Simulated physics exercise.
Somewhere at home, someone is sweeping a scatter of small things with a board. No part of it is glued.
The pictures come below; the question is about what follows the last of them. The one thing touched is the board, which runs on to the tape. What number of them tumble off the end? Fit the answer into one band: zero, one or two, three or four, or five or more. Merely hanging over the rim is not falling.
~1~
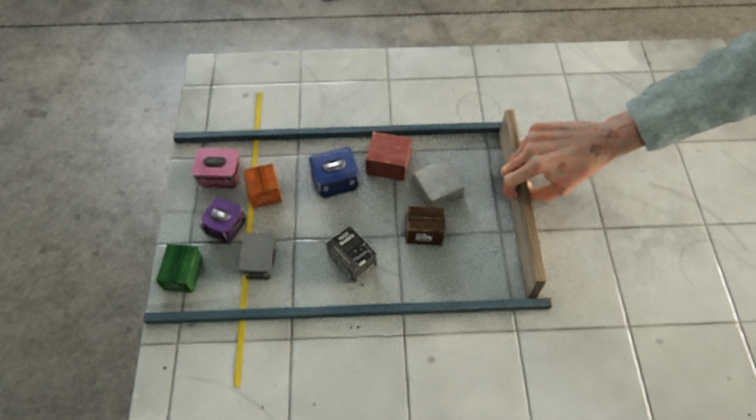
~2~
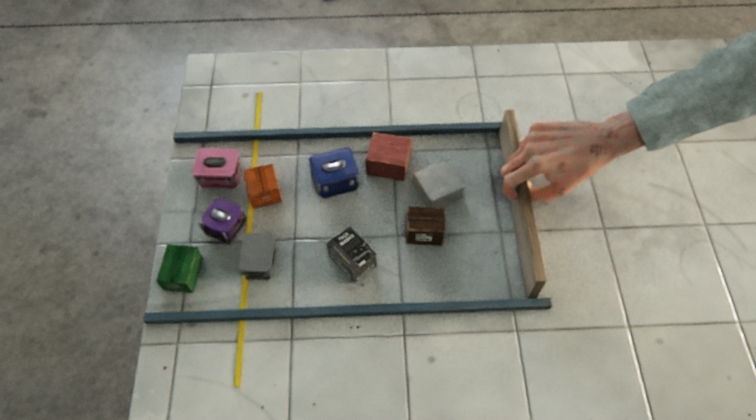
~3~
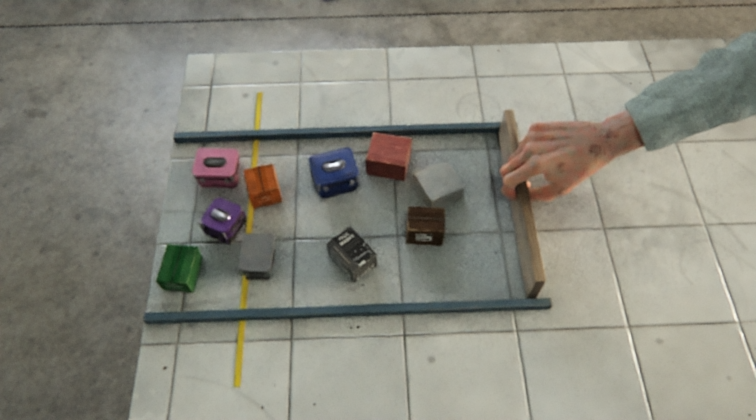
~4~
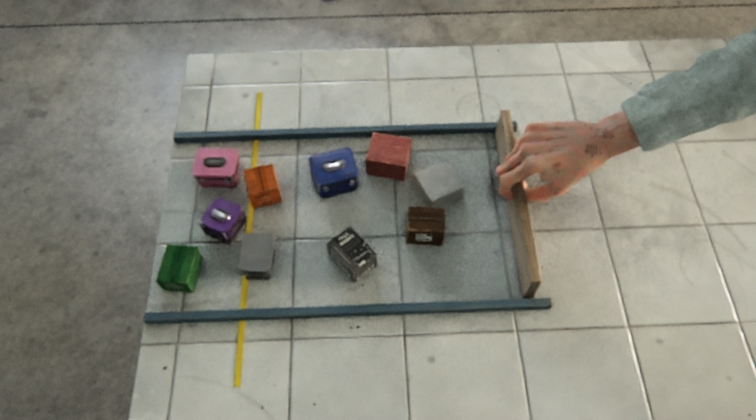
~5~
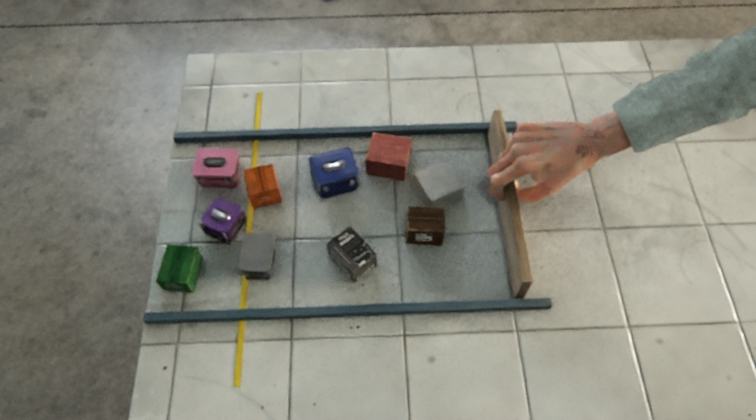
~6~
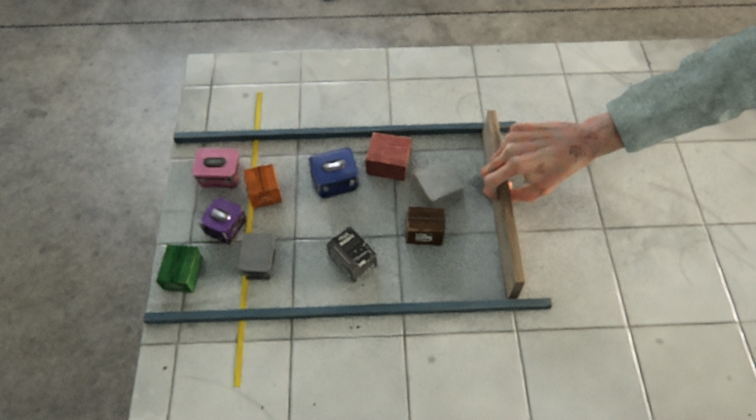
I would say one or two.
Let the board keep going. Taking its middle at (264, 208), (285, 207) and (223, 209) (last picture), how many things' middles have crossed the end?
Counts by place: 1 / 0 / 3.
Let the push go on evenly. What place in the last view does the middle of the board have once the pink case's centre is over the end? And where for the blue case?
(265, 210) and then (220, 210), give or take.
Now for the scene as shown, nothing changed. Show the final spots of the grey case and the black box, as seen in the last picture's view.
One ends up near (199, 262) and the other near (230, 251).
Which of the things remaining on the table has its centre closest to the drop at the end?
That'd be the orange box, foremost of the lot.
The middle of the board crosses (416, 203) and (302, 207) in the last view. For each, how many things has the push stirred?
Moved so far: 3, then 9.
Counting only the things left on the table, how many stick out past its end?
I make it 1.
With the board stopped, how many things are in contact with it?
The count in contact is 4.
Early on, none off yet; green box at rest near (180, 268); pink case at rest near (218, 169); purple case at rest near (224, 221).
Finally, the number that fall off is one or two; lost, pink case.
